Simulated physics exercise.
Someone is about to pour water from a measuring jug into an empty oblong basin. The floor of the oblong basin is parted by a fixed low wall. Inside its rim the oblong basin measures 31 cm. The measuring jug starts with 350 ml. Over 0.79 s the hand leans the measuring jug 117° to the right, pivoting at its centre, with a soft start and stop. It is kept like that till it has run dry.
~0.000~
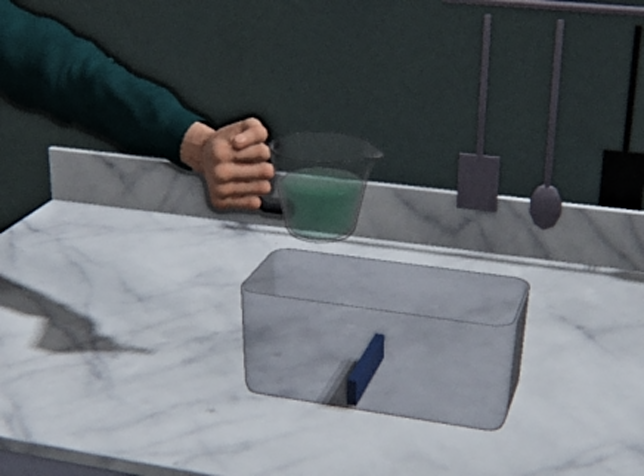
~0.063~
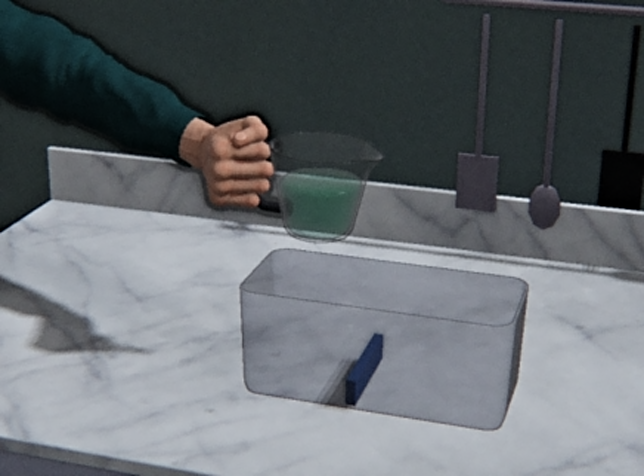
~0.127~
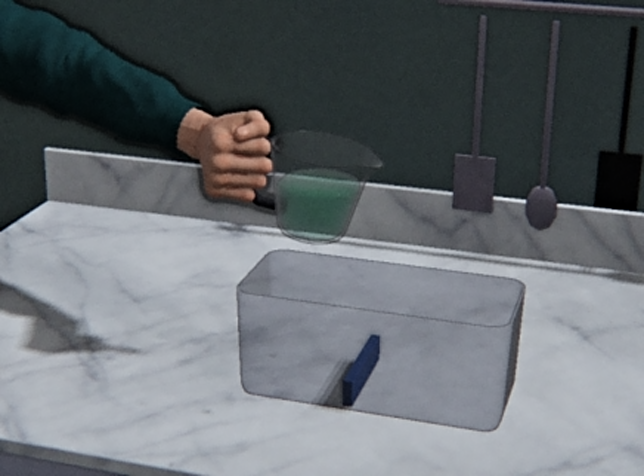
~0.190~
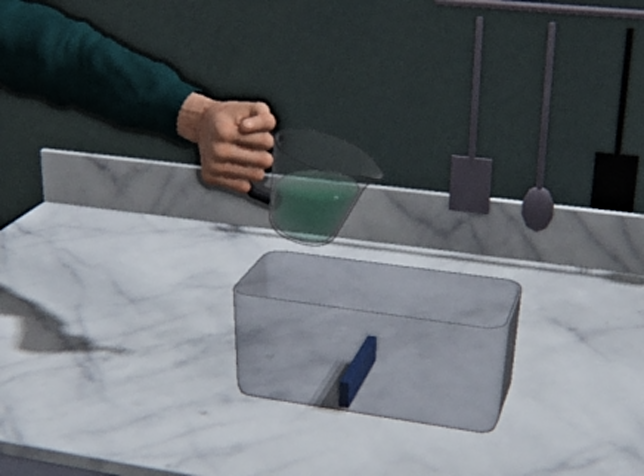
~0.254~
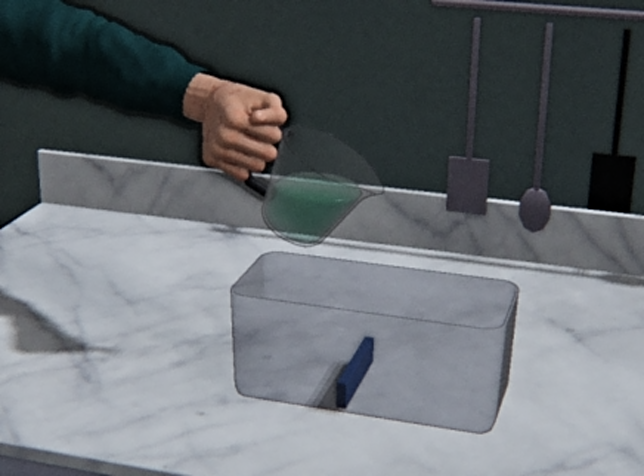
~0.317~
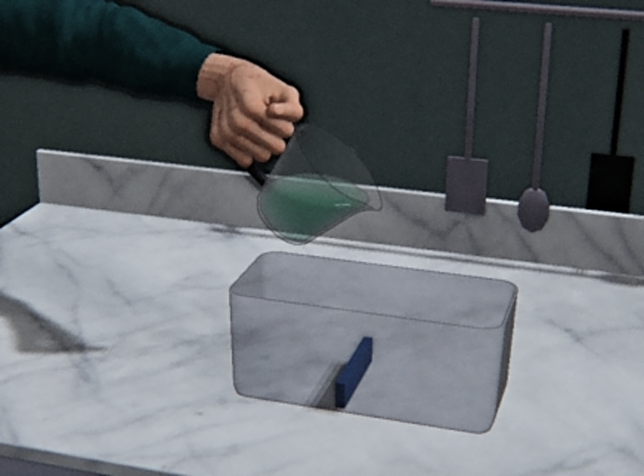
At the start, a hand in a dark green sleeve holds a clear measuring jug of green liquid upright above an empty, see-through oblong basin with a small blue wall inside. The hand then leans the jug to the right, slightly at first, then more steeply, the liquid shifting toward its lip.
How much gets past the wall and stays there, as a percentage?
About 92 per cent.
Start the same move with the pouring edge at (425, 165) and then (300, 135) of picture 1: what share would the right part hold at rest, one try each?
First 85, then 10 per cent.
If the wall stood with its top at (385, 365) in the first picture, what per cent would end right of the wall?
Then about 75 per cent.
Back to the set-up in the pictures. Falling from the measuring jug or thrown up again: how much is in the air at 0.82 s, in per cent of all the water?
Near 2 in a hundred.
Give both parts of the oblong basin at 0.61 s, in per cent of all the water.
Some 0 per cent left and 40 right.
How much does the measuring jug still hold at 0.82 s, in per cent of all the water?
About 1 per cent.
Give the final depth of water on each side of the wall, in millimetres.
Left about 2 mm, right about 14 mm.
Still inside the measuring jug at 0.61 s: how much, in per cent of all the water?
Some 36 per cent.
By 0.61 s the tilt is 102° and 36 per cent is still to pour, 0 is left of the wall and 39 right of it.
By 0.82 s the tilt is 117° and 1 per cent is still to pour, 8 is left of the wall and 90 right of it.
By 1.05 s the tilt is 117° and 0 per cent is still to pour, 7 is left of the wall and 92 right of it.
By 1.29 s the tilt is 117° and 0 per cent is still to pour, 7 is left of the wall and 92 right of it.
At rest 7 per cent lies left of the wall, 92 right of it and 1 outside.
